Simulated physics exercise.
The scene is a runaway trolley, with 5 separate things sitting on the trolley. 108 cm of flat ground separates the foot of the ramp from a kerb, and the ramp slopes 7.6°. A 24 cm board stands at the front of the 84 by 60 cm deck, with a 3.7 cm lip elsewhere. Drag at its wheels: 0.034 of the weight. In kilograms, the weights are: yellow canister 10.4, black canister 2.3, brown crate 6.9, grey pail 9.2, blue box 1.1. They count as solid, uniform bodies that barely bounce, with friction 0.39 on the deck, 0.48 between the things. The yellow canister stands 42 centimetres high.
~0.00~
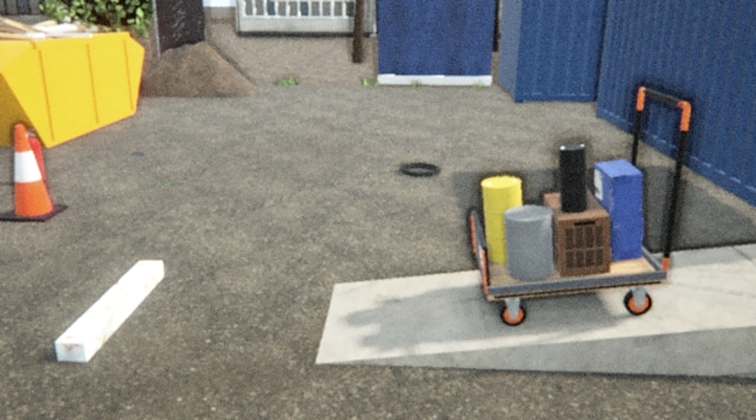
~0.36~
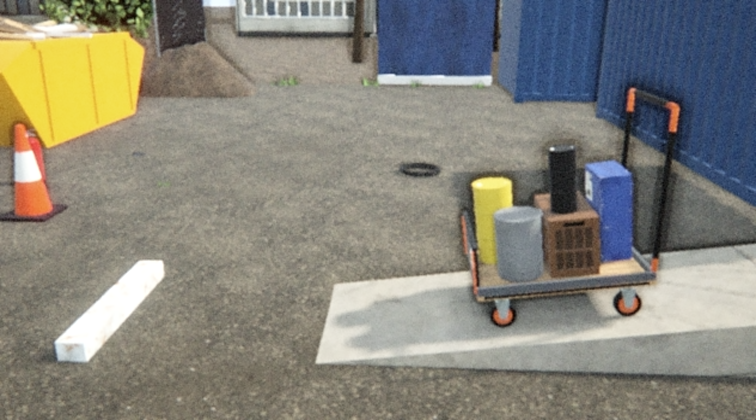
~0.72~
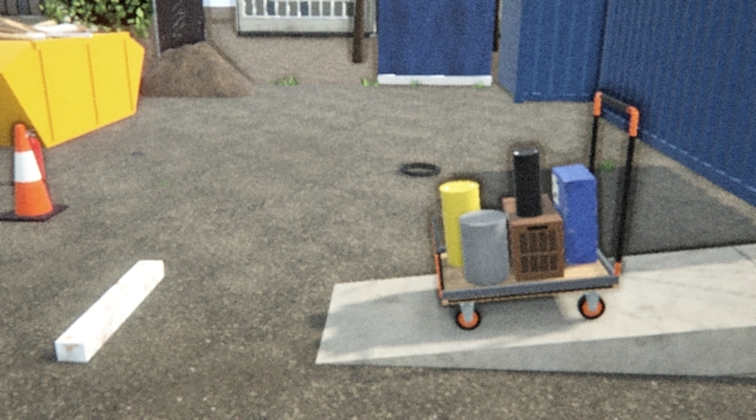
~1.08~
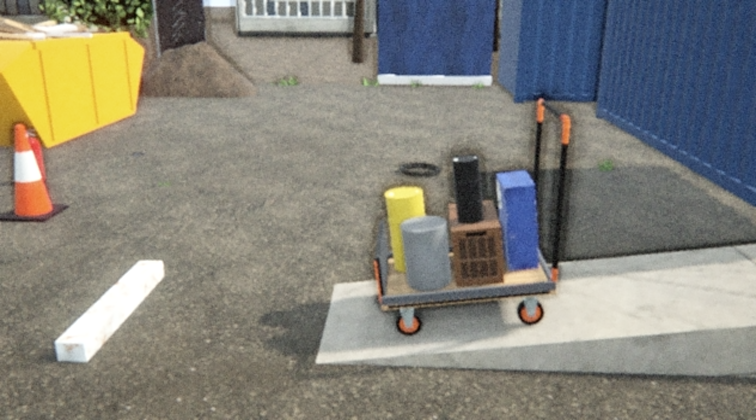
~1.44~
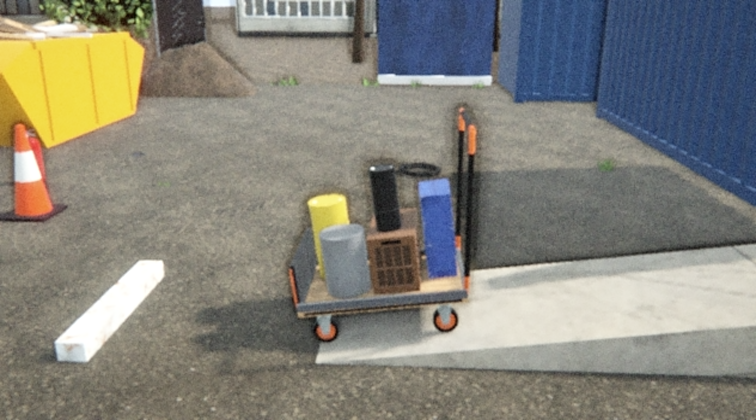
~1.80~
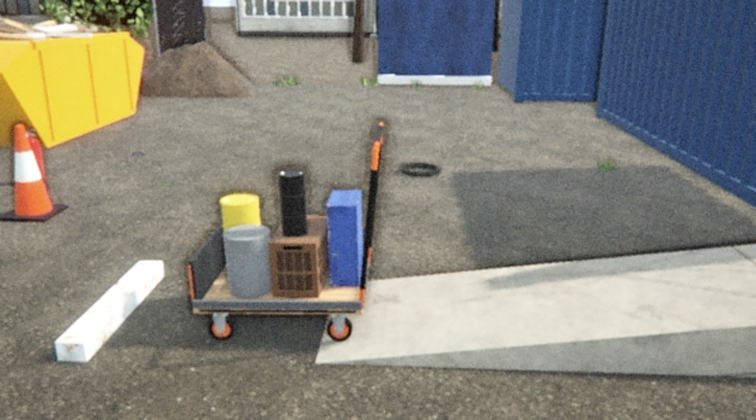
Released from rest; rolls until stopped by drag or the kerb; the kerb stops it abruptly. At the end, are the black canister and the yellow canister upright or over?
In order: The black canister goes over; the yellow canister stands.
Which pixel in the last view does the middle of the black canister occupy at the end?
Near (125, 213).
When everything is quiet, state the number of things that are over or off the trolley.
1.
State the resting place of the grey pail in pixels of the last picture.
Close to pixel (128, 259) in the final view.
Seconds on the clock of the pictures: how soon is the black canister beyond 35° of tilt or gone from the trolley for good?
Somewhere about 2.5 s.
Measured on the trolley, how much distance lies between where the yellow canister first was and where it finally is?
Roughly 4 cm.
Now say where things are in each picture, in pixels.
The first picture shows kerb 194 cm ahead; black canister (573, 178); yellow canister (504, 220).
The second picture shows kerb 190 cm ahead; blue box (608, 211); brown crate (566, 233).
The third picture shows kerb 173 cm ahead; grey pail (485, 247); blue box (574, 214).
The fourth picture shows kerb 143 cm ahead; brown crate (475, 242); grey pail (426, 253).
The fifth picture shows kerb 102 cm ahead; blue box (438, 228); brown crate (396, 249).
The sixth picture shows kerb 51 cm ahead; black canister (293, 203).
After 2.20 s, trolley at the kerb; black canister slid 3 cm near (186, 203); yellow canister slid 3 cm near (143, 234); blue box slid 3 cm.
After 2.30 s, trolley at the kerb; black canister tipped 4° from how it sat near (165, 201); yellow canister slid 3 cm near (143, 234); blue box tipped 4° from how it sat.
After 2.40 s, trolley at the kerb; black canister tipped 18° from how it sat near (152, 199); yellow canister slid 3 cm near (143, 234); blue box tipped 8° from how it sat.
After 2.70 s, trolley at the kerb; black canister on its side near (125, 212); yellow canister slid 3 cm near (143, 234); blue box tipped 5° from how it sat.
At rest (3.8 s), tipped over on the trolley, black canister; not toppled but over 10 cm from the start, brown crate, grey pail and blue box; yellow canister in place, give or take 10 cm. Seen from the same camera at the end, black canister near (125, 213), yellow canister near (143, 234).
